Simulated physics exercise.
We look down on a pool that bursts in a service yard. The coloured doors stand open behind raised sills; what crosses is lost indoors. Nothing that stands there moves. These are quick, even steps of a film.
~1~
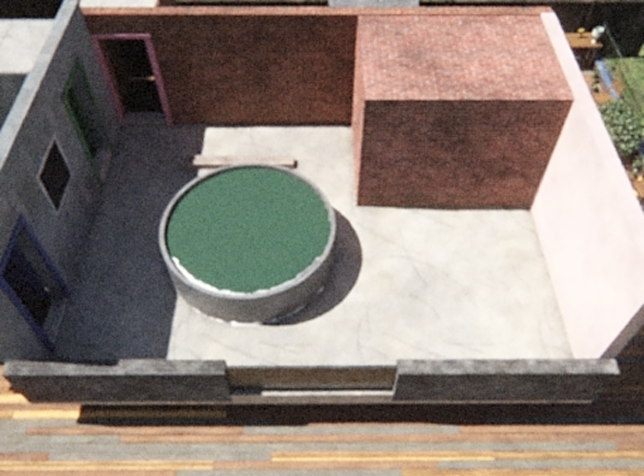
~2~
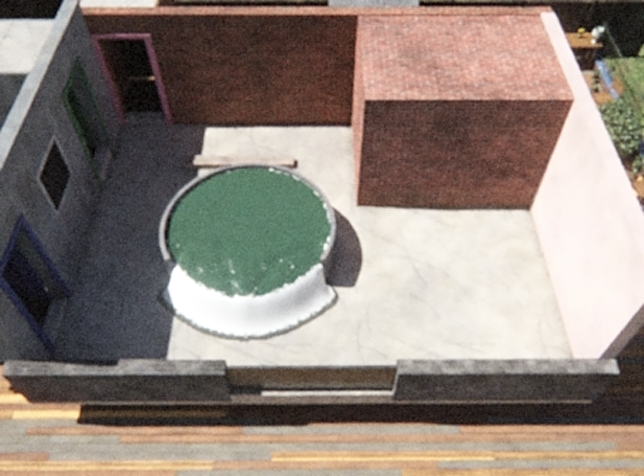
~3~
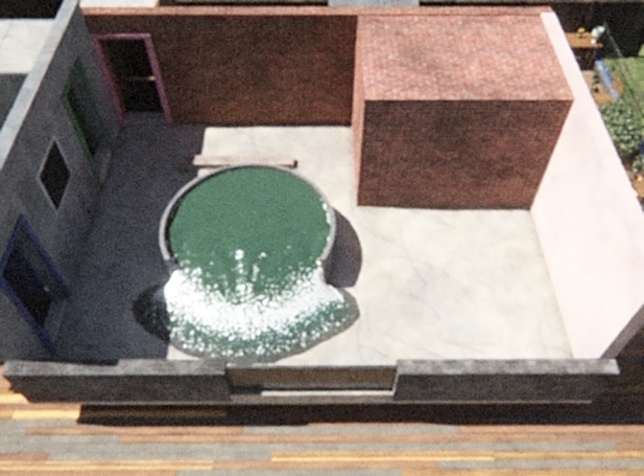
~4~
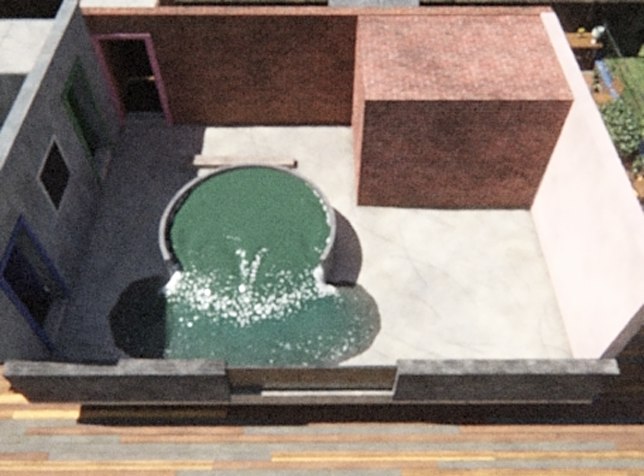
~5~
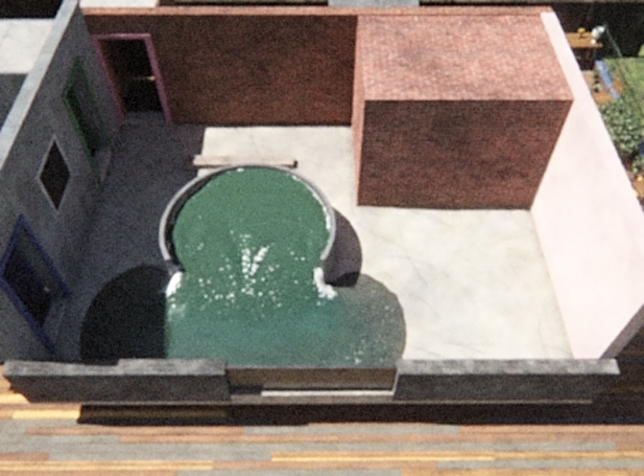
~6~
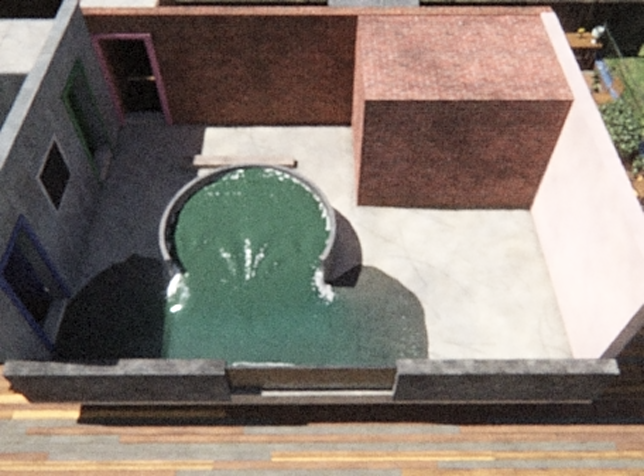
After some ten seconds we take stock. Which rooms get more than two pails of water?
One by one: The blue door lets in a lot; the green door admits no more than that; the pink door lets in a lot.
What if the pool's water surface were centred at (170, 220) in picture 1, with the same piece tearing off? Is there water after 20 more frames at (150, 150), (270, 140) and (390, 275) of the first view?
In turn: Clear, not flooded, wet.
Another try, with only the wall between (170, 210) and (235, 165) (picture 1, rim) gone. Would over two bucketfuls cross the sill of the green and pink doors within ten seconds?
Then: The green door passes that mark; the pink door is over.
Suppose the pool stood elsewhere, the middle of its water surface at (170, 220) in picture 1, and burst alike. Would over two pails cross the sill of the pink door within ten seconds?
Then: The pink door takes less.
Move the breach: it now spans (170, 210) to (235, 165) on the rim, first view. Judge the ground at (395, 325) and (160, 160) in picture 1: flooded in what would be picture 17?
As listed: Clear, covered.
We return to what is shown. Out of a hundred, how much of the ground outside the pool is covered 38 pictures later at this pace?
Roughly 100 per cent.
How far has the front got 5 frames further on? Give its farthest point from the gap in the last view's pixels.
Around (574, 379).
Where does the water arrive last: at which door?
That is the pink-painted one.
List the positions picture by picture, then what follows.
The first picture shows still water in the pool at (248, 227).
In the second picture, water pours out at (245, 312) and has run to (164, 293).
In the third picture, the front is at (142, 302), out from the gap at (245, 315).
In the fourth picture, the front is at (118, 311), out from the gap at (245, 316).
In the fifth picture, water pours out at (246, 317) and has run to (88, 333).
In the sixth picture, the front is at a hidden place, out from the gap at (246, 317).
A moment on, water covers 30 % of the floor; the blue door under two buckets in, the green door not reached, the pink door not reached.
Next, water covers 40 % of the floor; the blue door far over two buckets in, the green door not reached, the pink door not reached.
Then, water covers 75 % of the floor; the blue door far over two buckets in, the green door wet at the sill, nothing in, the pink door wet at the sill, nothing in.
Later, water covers 100 % of the floor; the blue door far over two buckets in, the green door wet at the sill, nothing in, the pink door over two buckets in.
In the end, water covers 100 % of the floor; the blue door far over two buckets in, the green door wet at the sill, nothing in, the pink door over two buckets in.
